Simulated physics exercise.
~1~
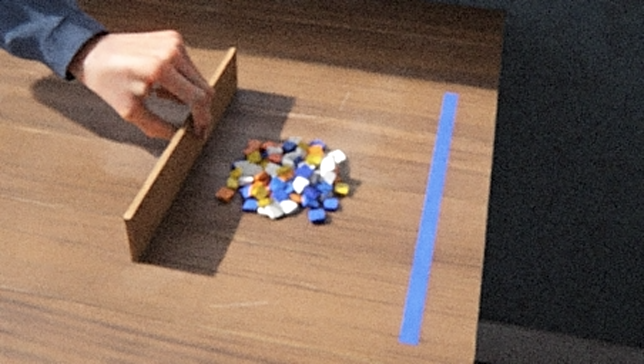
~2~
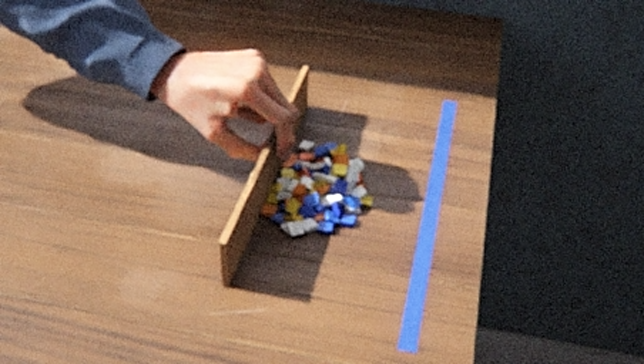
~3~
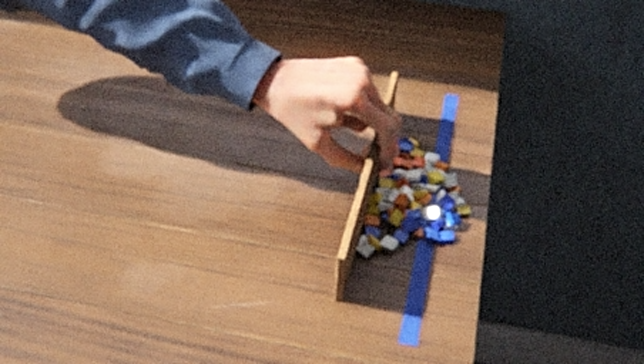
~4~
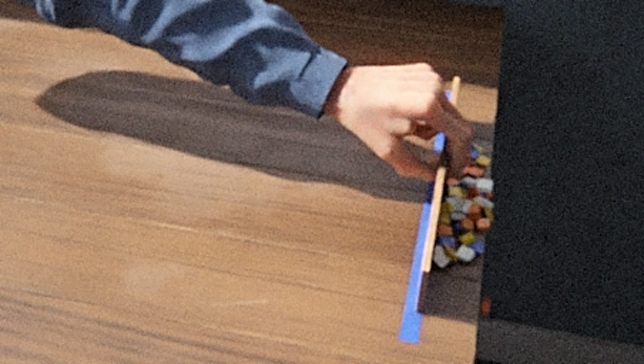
On a wooden table beside a dark floor, a hand in a blue sleeve holds a thin upright board behind a loose heap of small colourful pieces, with a strip of blue tape lying beyond them near the right edge. The hand slides the board to the right, and the heap moves along ahead of it. The board keeps going, pushing the pieces onto the tape and partly across it. Finally the board reaches the tape, with the hand still gripping it, and the pieces sit bunched in a narrow band at the table's edge.
